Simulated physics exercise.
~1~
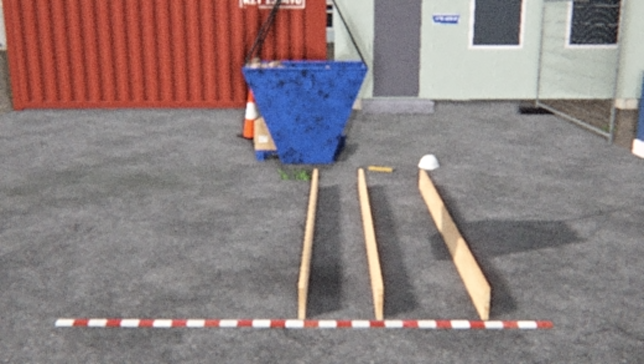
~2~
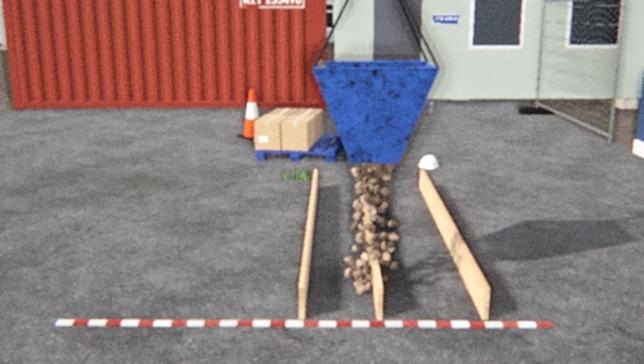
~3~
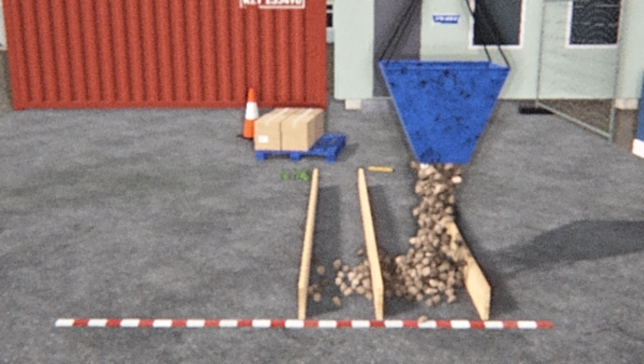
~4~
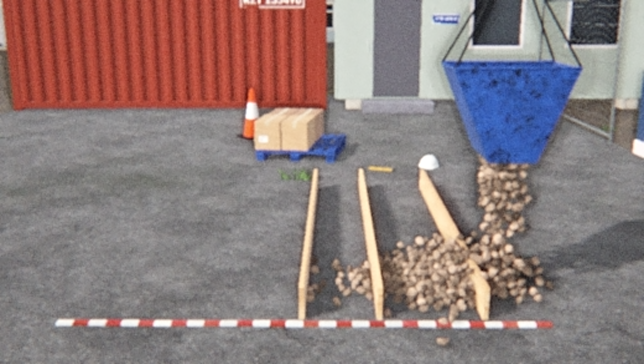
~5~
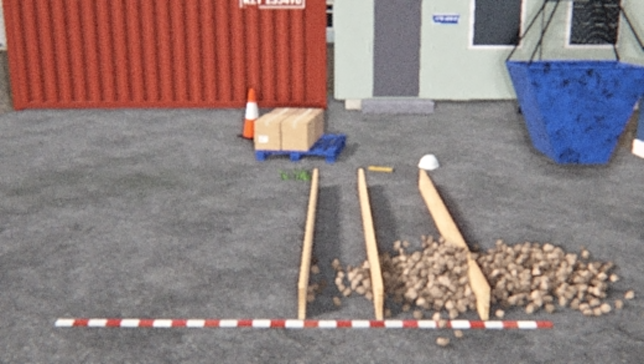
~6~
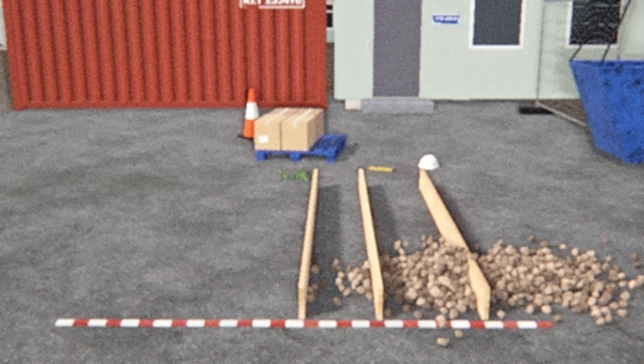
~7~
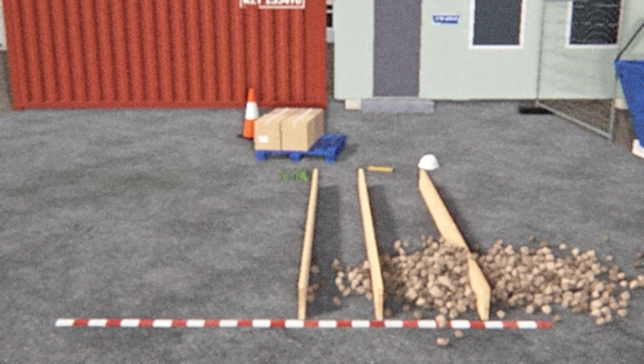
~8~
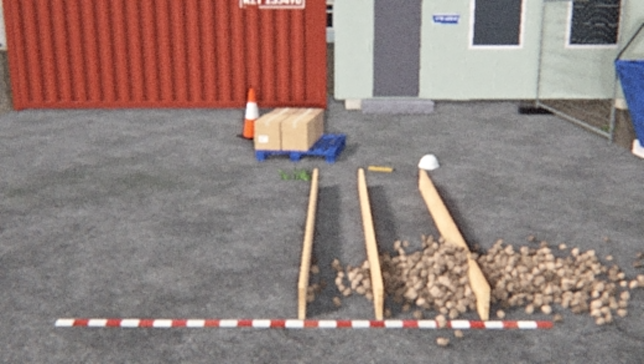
In this clip, a blue skip hanging from cables moves right over wooden planks on grey ground, pouring brown stones from its bottom until empty. It stops at the right edge, leaving a few stones in the left bay and most spread across the right bay and beyond.
